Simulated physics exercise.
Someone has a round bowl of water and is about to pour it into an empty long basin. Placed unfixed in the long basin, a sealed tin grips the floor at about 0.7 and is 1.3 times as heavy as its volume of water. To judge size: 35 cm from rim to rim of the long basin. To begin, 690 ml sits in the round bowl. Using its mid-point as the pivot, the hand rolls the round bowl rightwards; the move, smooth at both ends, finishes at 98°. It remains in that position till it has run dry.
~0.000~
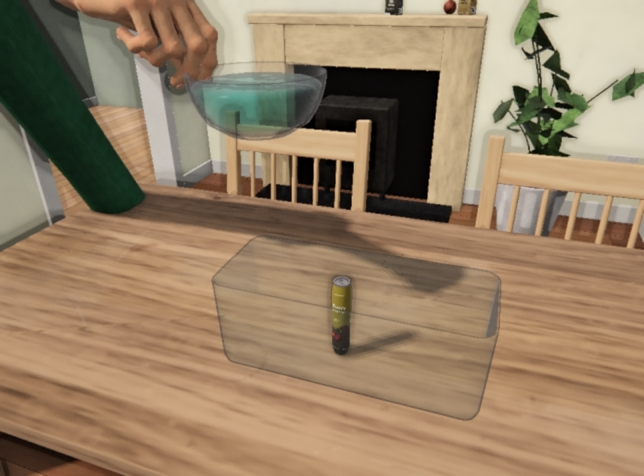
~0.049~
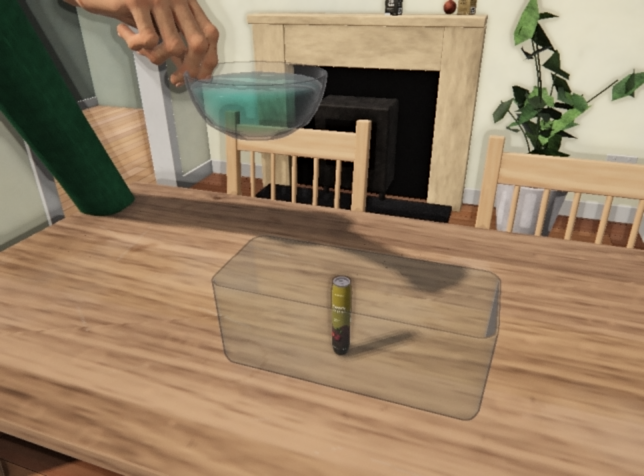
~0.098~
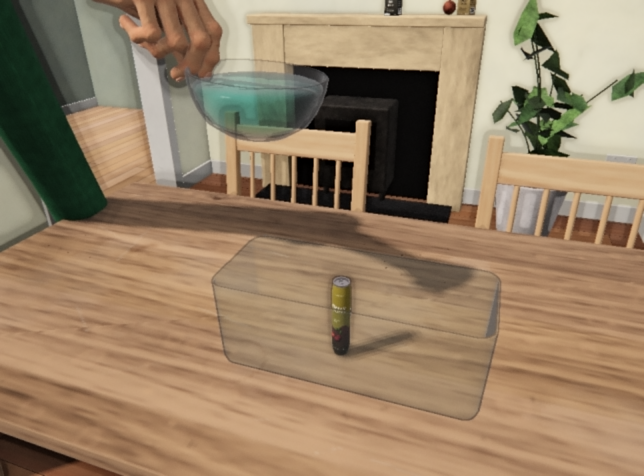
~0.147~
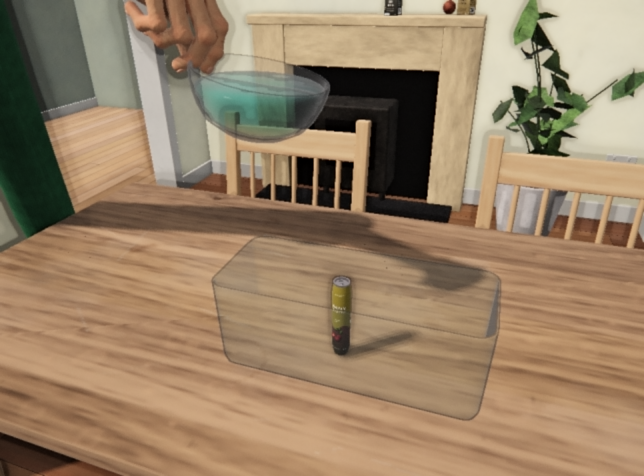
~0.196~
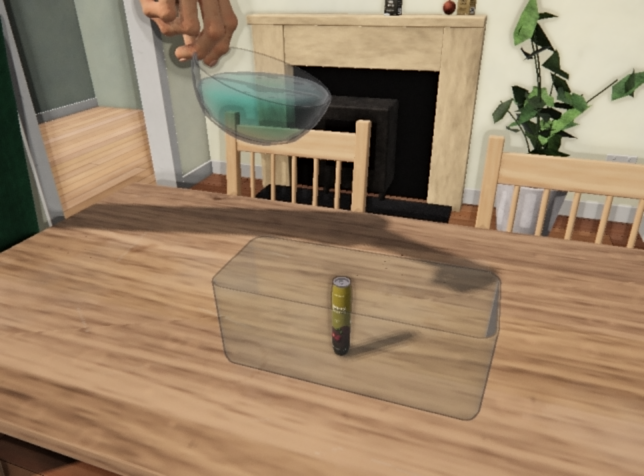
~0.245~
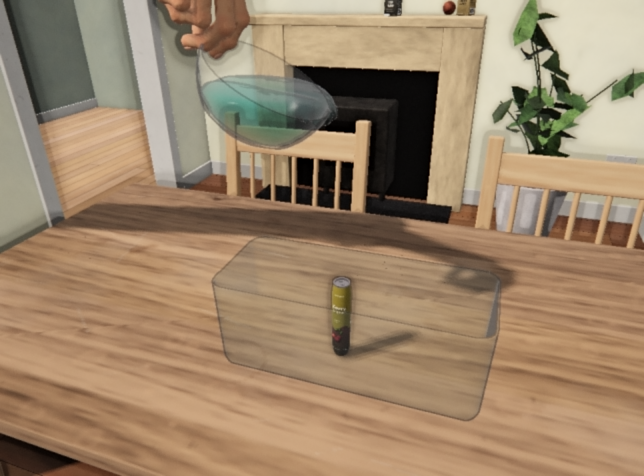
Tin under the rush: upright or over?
My bet is it won't last.
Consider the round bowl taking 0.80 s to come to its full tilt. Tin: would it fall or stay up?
It tumbles over, then.
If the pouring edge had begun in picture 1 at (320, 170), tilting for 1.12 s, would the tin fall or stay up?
Then it stays on its base.
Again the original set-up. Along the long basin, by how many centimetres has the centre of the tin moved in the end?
Roughly 7.5 cm.
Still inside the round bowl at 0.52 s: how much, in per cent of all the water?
Fraction remaining: Approx. 14 per cent.
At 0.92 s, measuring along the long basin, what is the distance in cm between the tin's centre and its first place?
Around 6 centimetres.
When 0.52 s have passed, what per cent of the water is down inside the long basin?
Near 22 in a hundred.
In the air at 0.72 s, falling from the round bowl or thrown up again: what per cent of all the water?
Close to 8 in every hundred parts.
After 0.52 s the tilt is 88° and 14 per cent is still to pour; the tin stands where it began.
After 0.72 s the tilt is 98° and 1 per cent is still to pour; the tin leans 9°.
After 0.92 s the tilt is 98° and 0 per cent is still to pour; the tin lies on its side.
After 1.15 s the tilt is 98° and 0 per cent is still to pour; the tin lies on its side.
In the end the tin lies on its side.
